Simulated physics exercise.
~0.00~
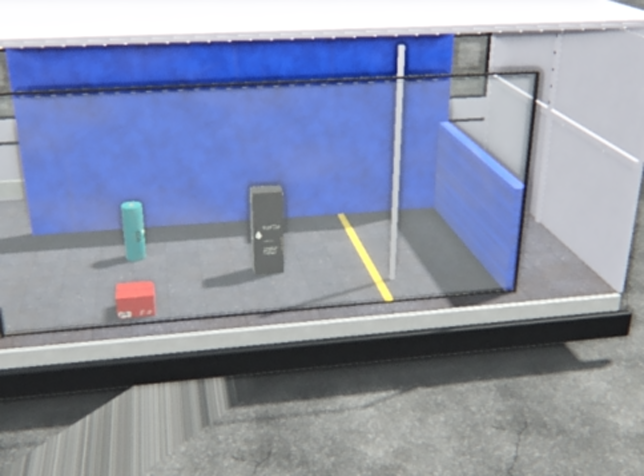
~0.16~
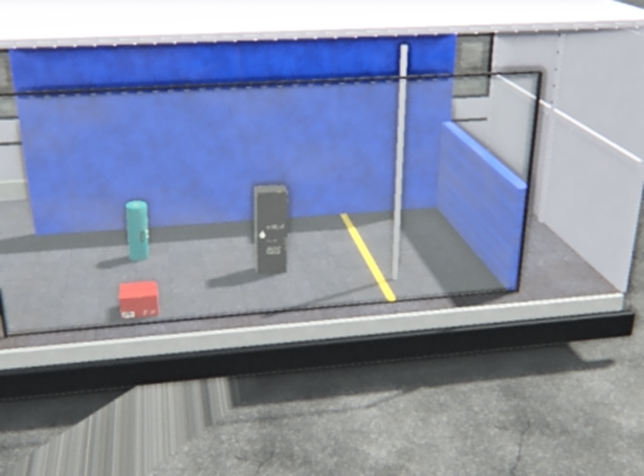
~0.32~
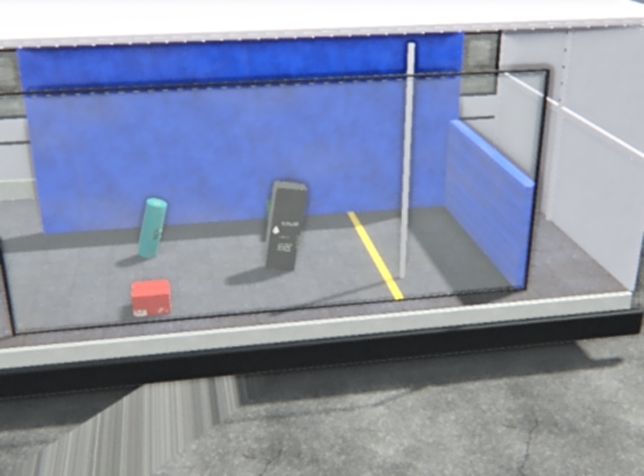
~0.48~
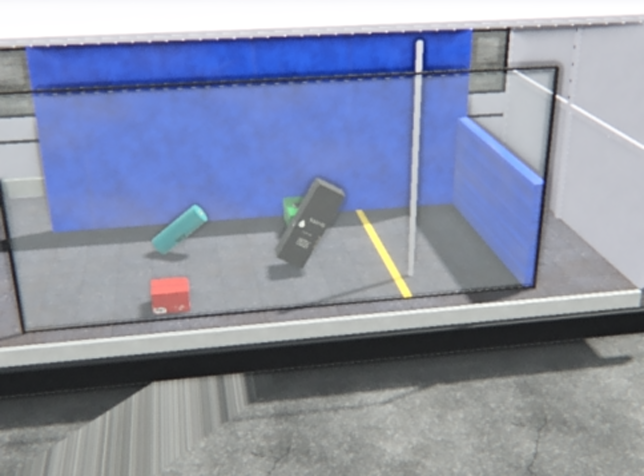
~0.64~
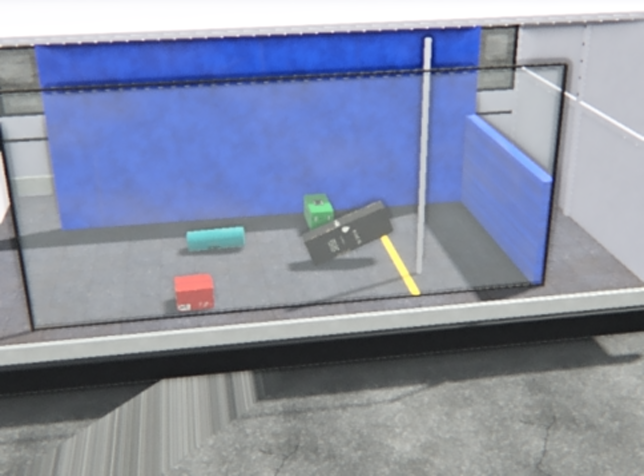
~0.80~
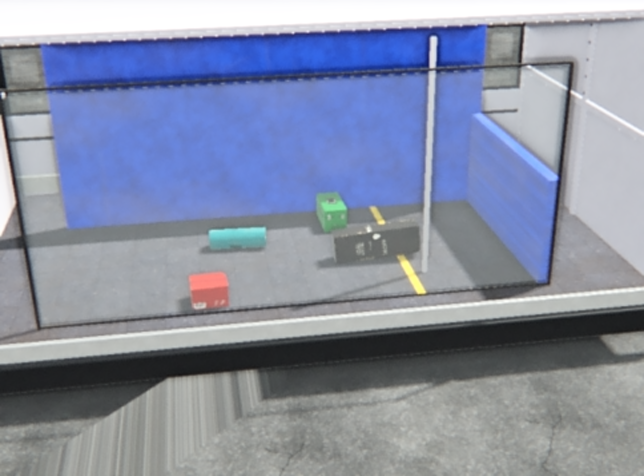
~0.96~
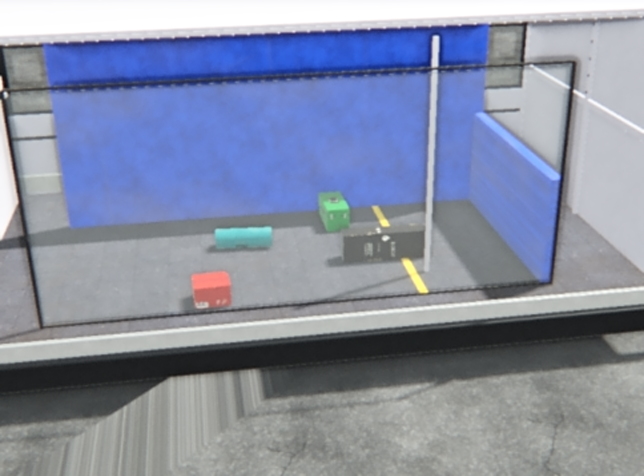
At first, a teal roll and a tall black box stand upright in an open-sided bay with a blue back wall, with a red carton near the front edge. The roll and the black box begin leaning right, and a green toolbox comes into view from behind the box. Both tip further and topple onto their sides, while the carton and toolbox slide a little to the right. The view drifts slightly left. Finally everything settles, with the middle of the black box short of the yellow line, its right end covering part of it, and the others also short of it.
